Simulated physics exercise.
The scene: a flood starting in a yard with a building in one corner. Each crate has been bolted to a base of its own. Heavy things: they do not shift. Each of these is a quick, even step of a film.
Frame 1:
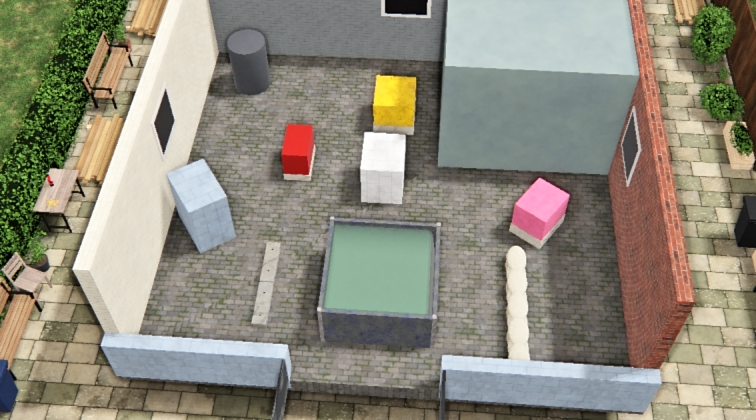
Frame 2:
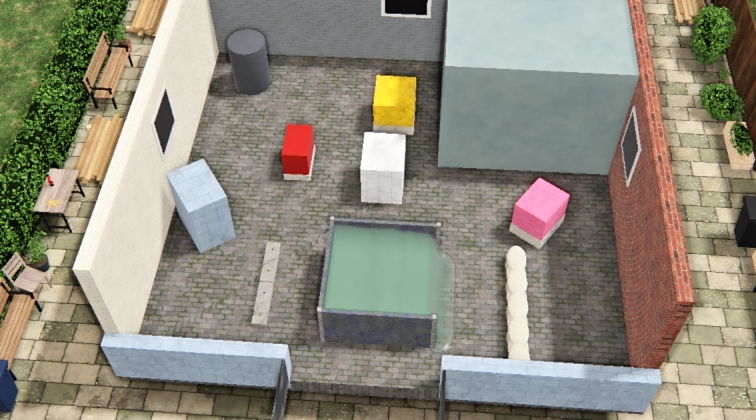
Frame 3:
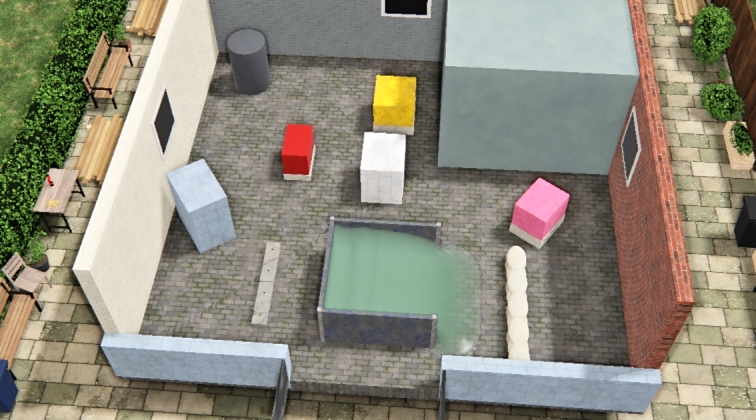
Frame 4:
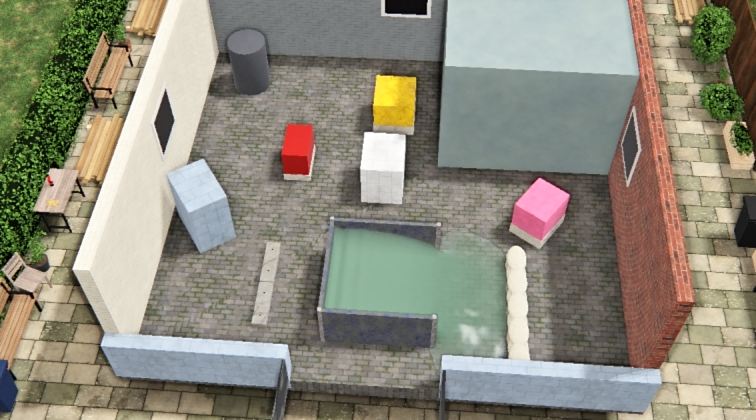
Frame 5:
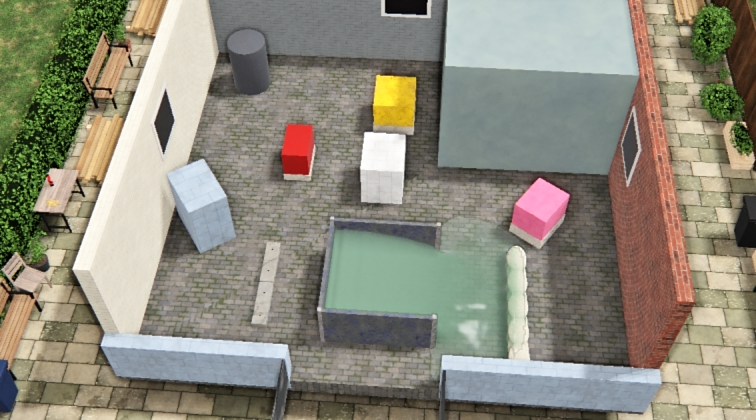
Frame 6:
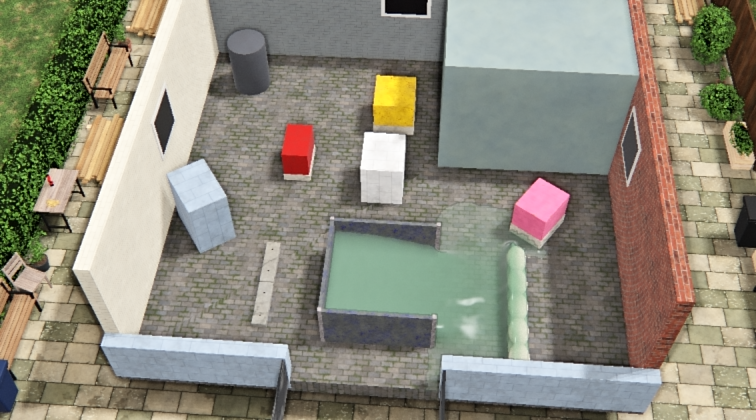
Green water pouring from the right side of a tank in a walled yard, spreading across paving to a pale, lumpy barrier.
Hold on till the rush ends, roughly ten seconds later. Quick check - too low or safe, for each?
Red crate safe; pink crate too low; yellow crate safe.
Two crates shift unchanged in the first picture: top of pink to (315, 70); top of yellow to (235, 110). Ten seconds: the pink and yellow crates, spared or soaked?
The pink crate is untouched, and the yellow crate is untouched.
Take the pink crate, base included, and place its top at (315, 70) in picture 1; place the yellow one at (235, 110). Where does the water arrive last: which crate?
It should be the yellow one.
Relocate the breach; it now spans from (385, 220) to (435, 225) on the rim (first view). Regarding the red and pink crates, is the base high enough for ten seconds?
First the red crate: It is never reached; then the pink crate: It is never reached.
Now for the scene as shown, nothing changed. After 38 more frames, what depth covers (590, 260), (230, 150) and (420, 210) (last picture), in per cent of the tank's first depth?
Readings in order: Around 14, 2 and 10 %.
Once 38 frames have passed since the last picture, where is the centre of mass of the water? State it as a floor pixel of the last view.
Roughly at (442, 252).
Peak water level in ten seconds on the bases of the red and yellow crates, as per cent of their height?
Roughly 40 and 70 per cent respectively.
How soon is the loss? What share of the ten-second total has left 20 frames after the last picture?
By my reckoning, 45 %.
A moment on, water covers 20 % of the floor; the red crate not reached, the pink crate water round its plinth, the yellow crate not reached.
Next, water covers 30 % of the floor; the red crate not reached, the pink crate water round its plinth, the yellow crate not reached.
Then, water covers 45 % of the floor; the red crate water round its plinth, the pink crate water round its plinth, the yellow crate water round its plinth.
Later, water covers 65 % of the floor; the red crate water round its plinth, the pink crate water round its plinth, the yellow crate water round its plinth.
In the end, water covers 90 % of the floor; the red crate stayed above the water, the pink crate was topped, the yellow crate stayed above the water.
